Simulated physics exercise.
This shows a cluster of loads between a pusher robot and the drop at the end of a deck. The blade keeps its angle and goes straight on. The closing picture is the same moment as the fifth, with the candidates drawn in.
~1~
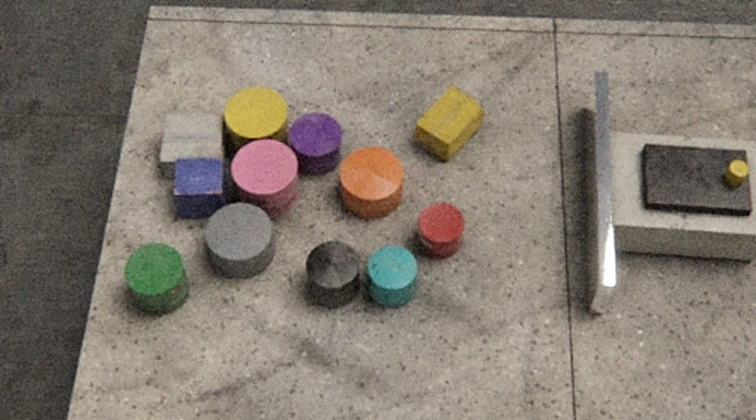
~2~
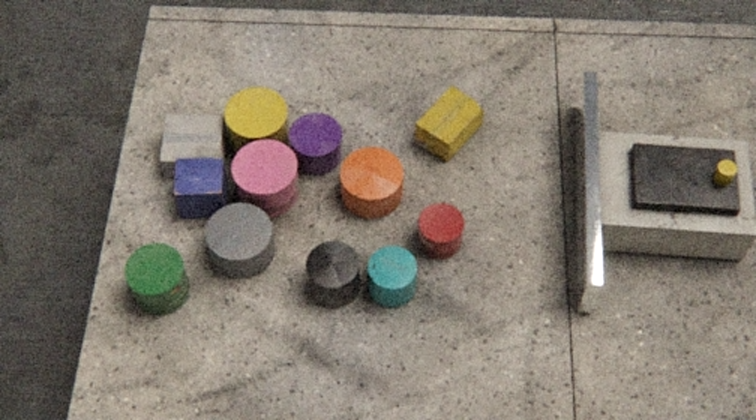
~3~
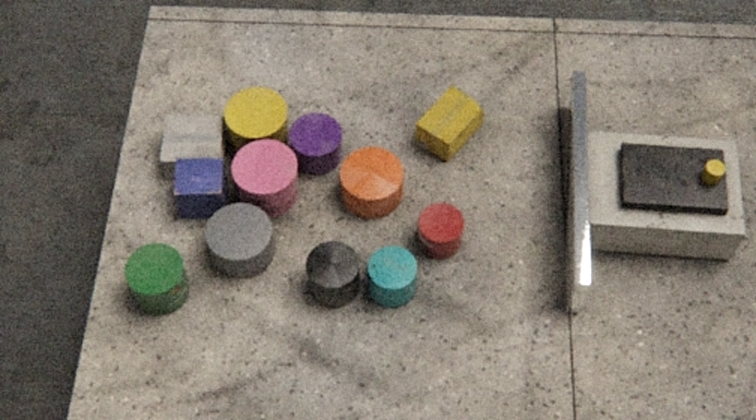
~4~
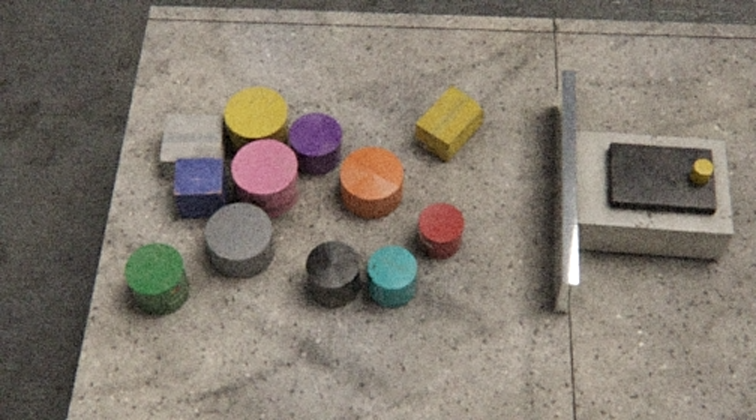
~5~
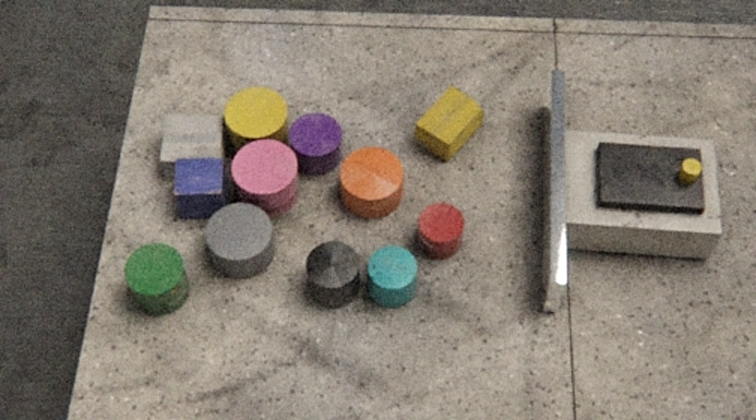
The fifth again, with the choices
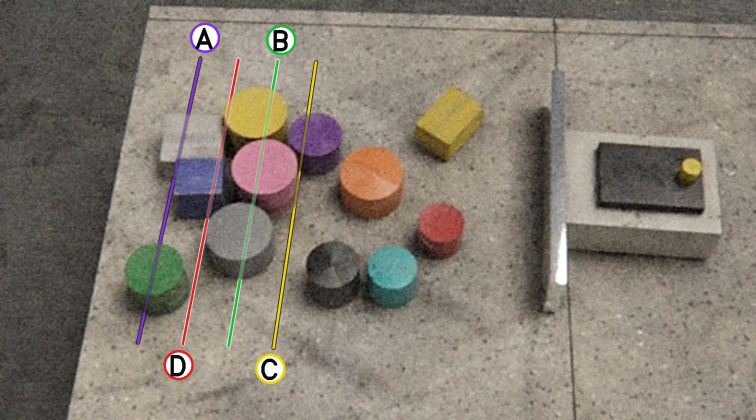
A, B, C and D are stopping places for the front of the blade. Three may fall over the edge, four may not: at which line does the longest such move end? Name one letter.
Line D.
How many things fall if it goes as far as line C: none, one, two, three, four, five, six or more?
By then, none.
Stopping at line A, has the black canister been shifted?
Yes.
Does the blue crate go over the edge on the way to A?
Yes.
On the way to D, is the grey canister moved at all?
Yes.
On the marked copy, A at (172, 189); B at (255, 192); C at (296, 194); D at (213, 191).
Following D. Soon after the start, robot (516, 171); yellow box (409, 123); red pail (399, 229).
Later, robot (391, 167); white box (164, 151); blue crate (161, 199).
In the end, robot (294, 163); blue crate over the edge; green pail over the edge; three fallen.
As for the rest, A drops seven; B is within the limit but short; C is within the limit but short.
